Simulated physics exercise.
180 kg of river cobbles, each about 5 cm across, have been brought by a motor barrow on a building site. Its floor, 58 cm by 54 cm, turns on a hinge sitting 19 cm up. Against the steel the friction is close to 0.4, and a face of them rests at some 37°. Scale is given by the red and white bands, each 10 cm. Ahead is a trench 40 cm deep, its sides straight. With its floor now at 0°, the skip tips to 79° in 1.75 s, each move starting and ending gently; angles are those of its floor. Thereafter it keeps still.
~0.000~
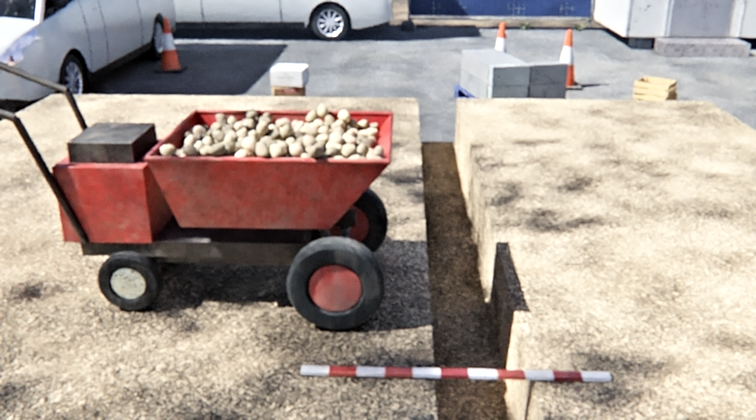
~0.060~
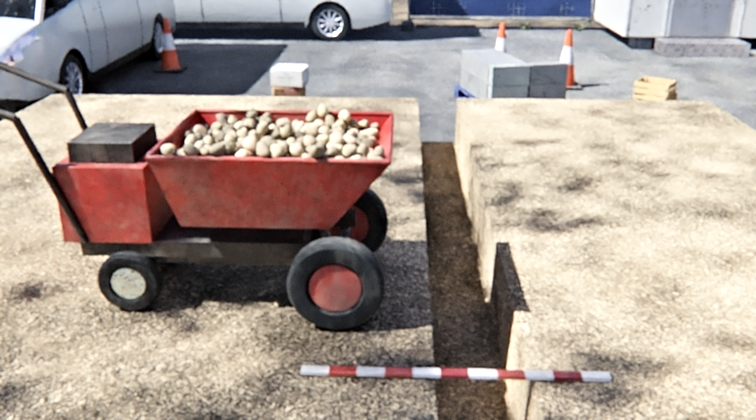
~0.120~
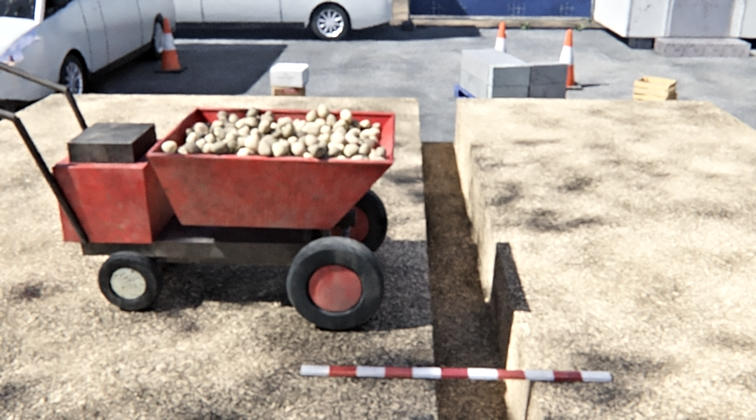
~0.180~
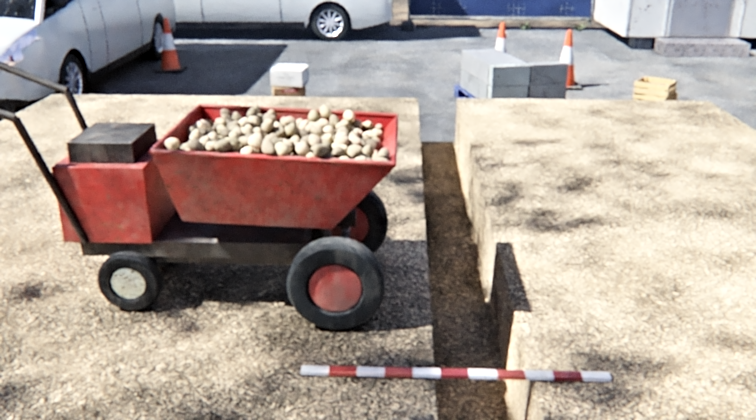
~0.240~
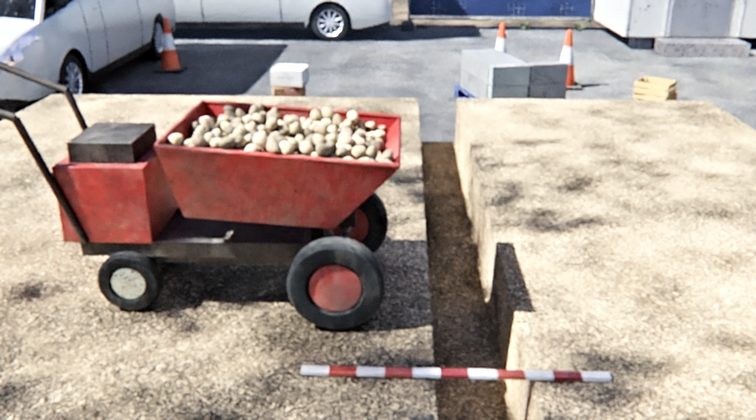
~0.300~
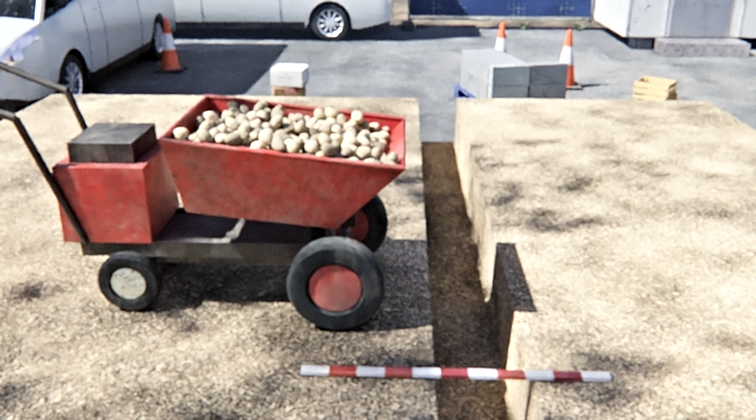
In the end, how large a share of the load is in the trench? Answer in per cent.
A share of roughly 59 %.
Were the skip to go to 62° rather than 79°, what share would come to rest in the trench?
It would be close to 55 percent.
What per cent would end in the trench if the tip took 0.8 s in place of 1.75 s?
Close to 50 percent, then.
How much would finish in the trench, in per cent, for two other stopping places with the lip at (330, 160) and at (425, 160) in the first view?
First some 100, then 15 per cent.
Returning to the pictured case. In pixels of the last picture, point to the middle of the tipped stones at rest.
(499, 342).
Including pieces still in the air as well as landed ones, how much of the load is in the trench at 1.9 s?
Close to 35 per cent at that time.
After 1.3 s the floor is at 67°; 95 % in the skip, 4 % in the trench; the foremost stones are at (512, 273).
After 1.9 s the floor is at 79°; 28 % in the skip, 37 % in the trench, 36 % past the trench; the foremost stones are at (670, 293).
After 2.2 s the floor is at 79°; 6 % in the skip, 53 % in the trench, 41 % past the trench; the foremost stones are at (736, 301).
After 4.2 s the floor is at 79°; 0 % in the skip, 59 % in the trench, 41 % past the trench; the foremost stones are at (752, 302).
